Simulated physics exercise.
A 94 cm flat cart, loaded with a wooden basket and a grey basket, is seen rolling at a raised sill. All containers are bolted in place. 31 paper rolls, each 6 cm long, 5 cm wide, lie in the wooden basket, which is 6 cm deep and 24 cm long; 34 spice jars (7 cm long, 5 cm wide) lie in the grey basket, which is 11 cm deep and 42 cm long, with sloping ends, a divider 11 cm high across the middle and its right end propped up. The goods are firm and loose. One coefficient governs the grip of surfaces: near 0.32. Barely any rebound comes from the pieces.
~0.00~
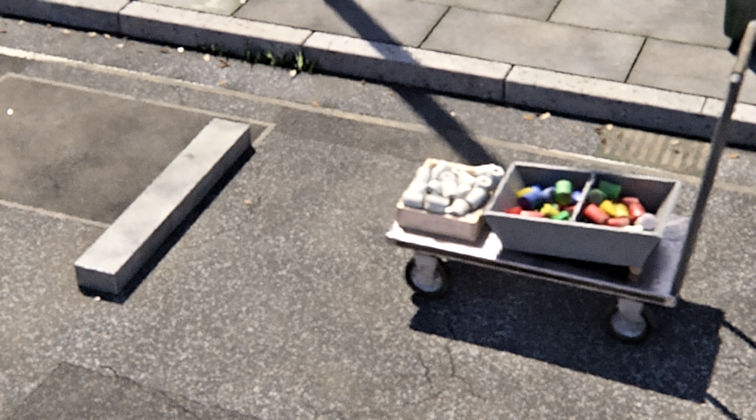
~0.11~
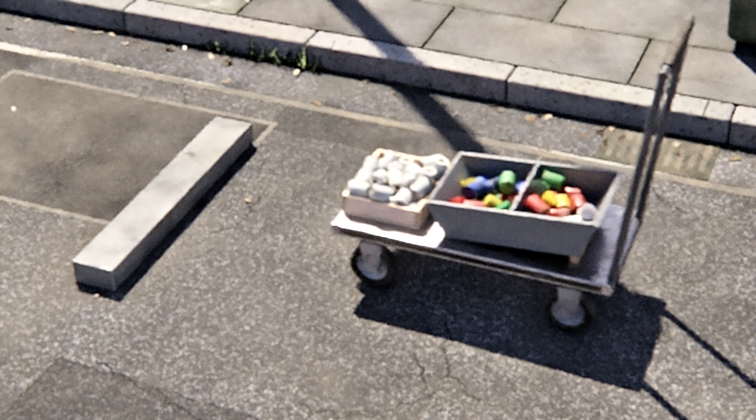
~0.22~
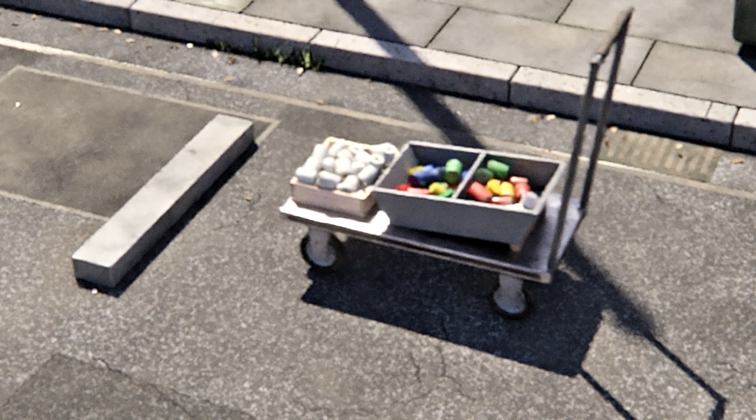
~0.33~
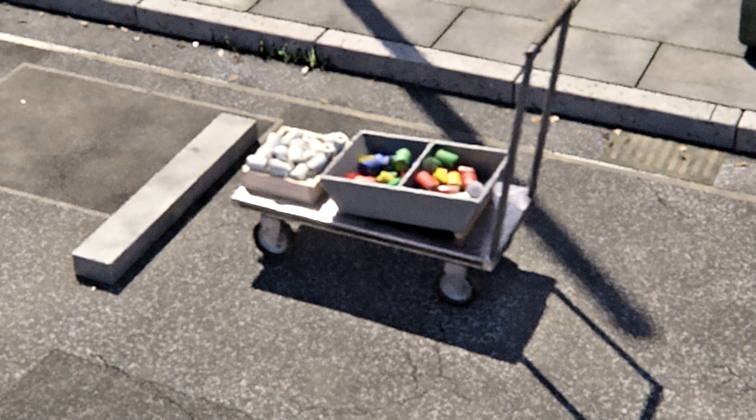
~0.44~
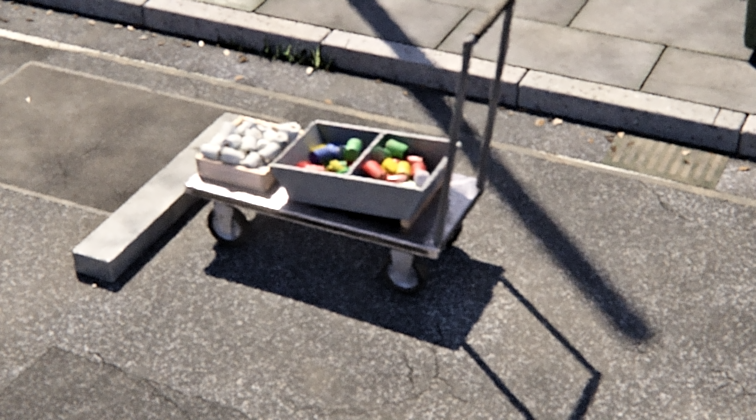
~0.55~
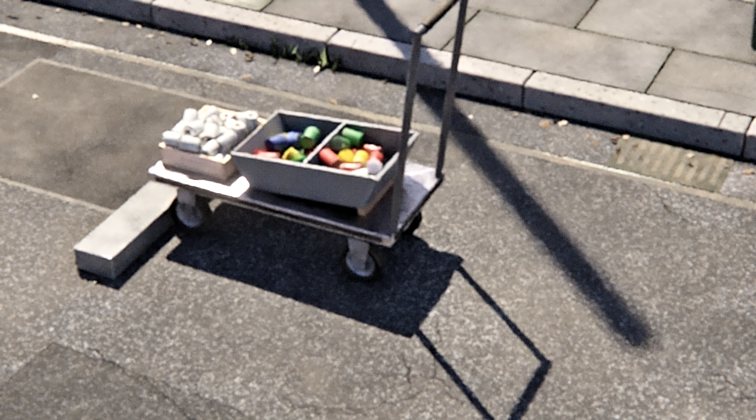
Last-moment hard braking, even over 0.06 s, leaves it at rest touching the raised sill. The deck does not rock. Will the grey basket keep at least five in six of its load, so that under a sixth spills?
Yes, less than a sixth spills.
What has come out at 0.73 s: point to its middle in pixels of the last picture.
Centre estimate: Around (174, 119).
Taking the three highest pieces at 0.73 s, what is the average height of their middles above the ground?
Some 74 cm up.
After 0.61 s, 4 of 31 out of the wooden basket and 0 of 34 out of the grey basket.
After 0.73 s, 10 of 31 out of the wooden basket and 0 of 34 out of the grey basket.
After 0.96 s, 11 of 31 out of the wooden basket and 0 of 34 out of the grey basket.
Outcome (at 1.46 s), 11 of 31 out of the wooden basket and 0 of 34 out of the grey basket. Asked share, 0 of 34, 0 per cent.
